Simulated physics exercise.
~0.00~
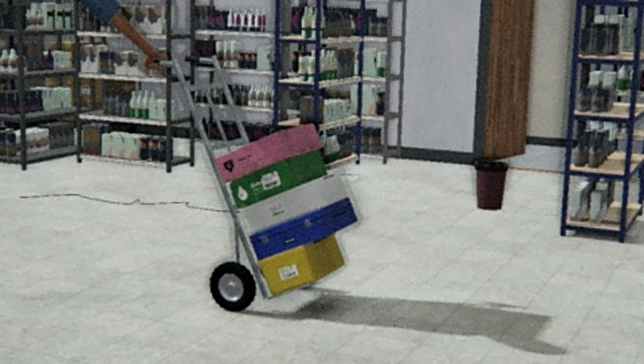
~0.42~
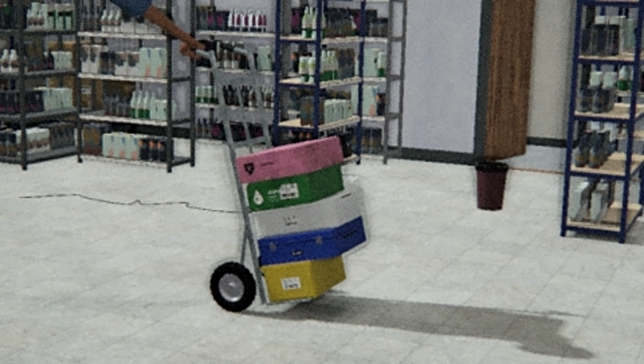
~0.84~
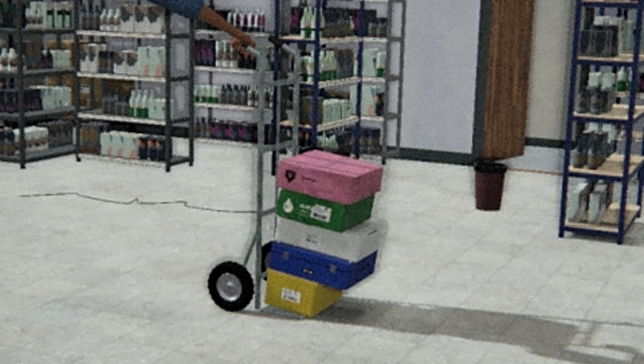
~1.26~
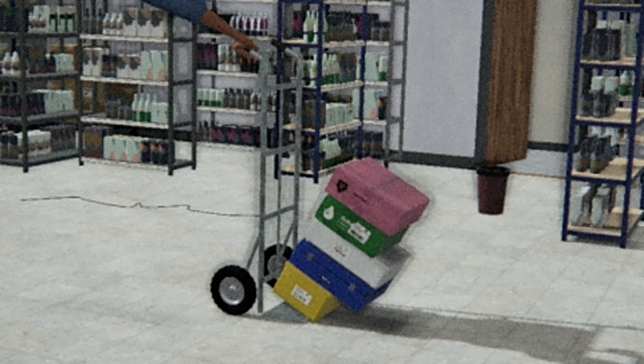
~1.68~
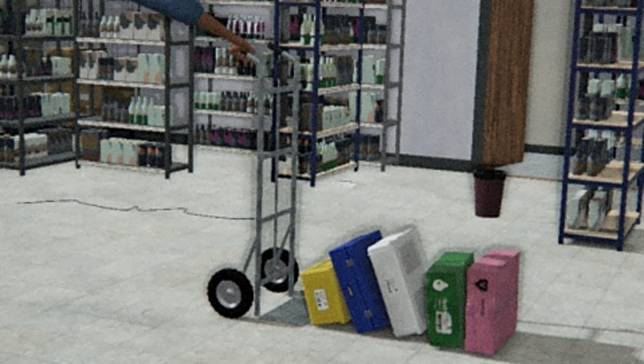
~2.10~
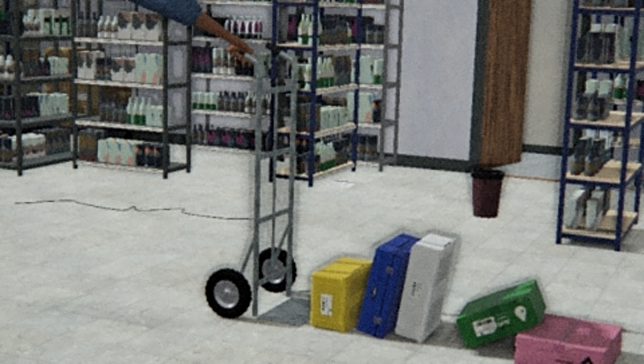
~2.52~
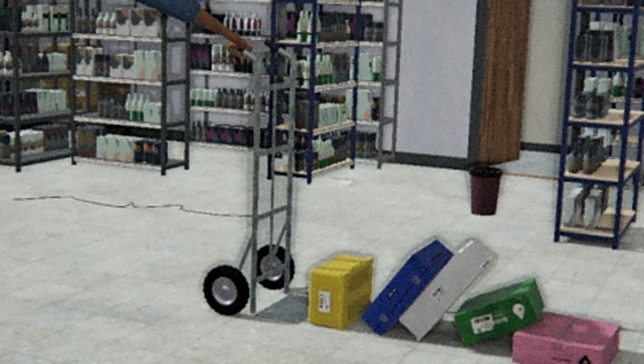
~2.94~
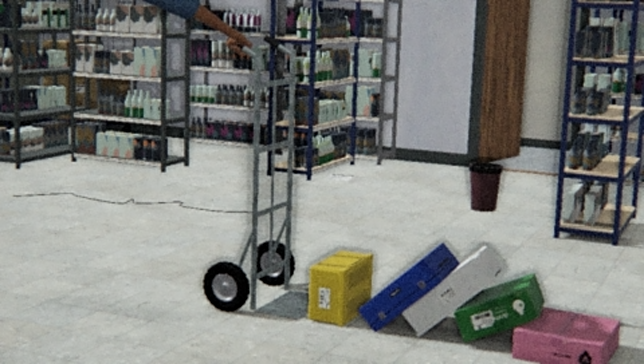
A person's arm reaches in from the upper left, gripping the handle of a grey two-wheeled hand truck in a pale-floored room lined with bottle shelves, seen from the side by a slightly swaying camera. The tilted truck carries a stack of yellow, blue, white, green and pink boxes, bottom to top. The hand swings it upright, and the stack leans away and topples to the right. The green and pink boxes tumble farthest, while the blue and white ones tip over more slowly. Finally, the boxes lie in a row beside the upright, empty truck, yellow nearest and pink farthest.
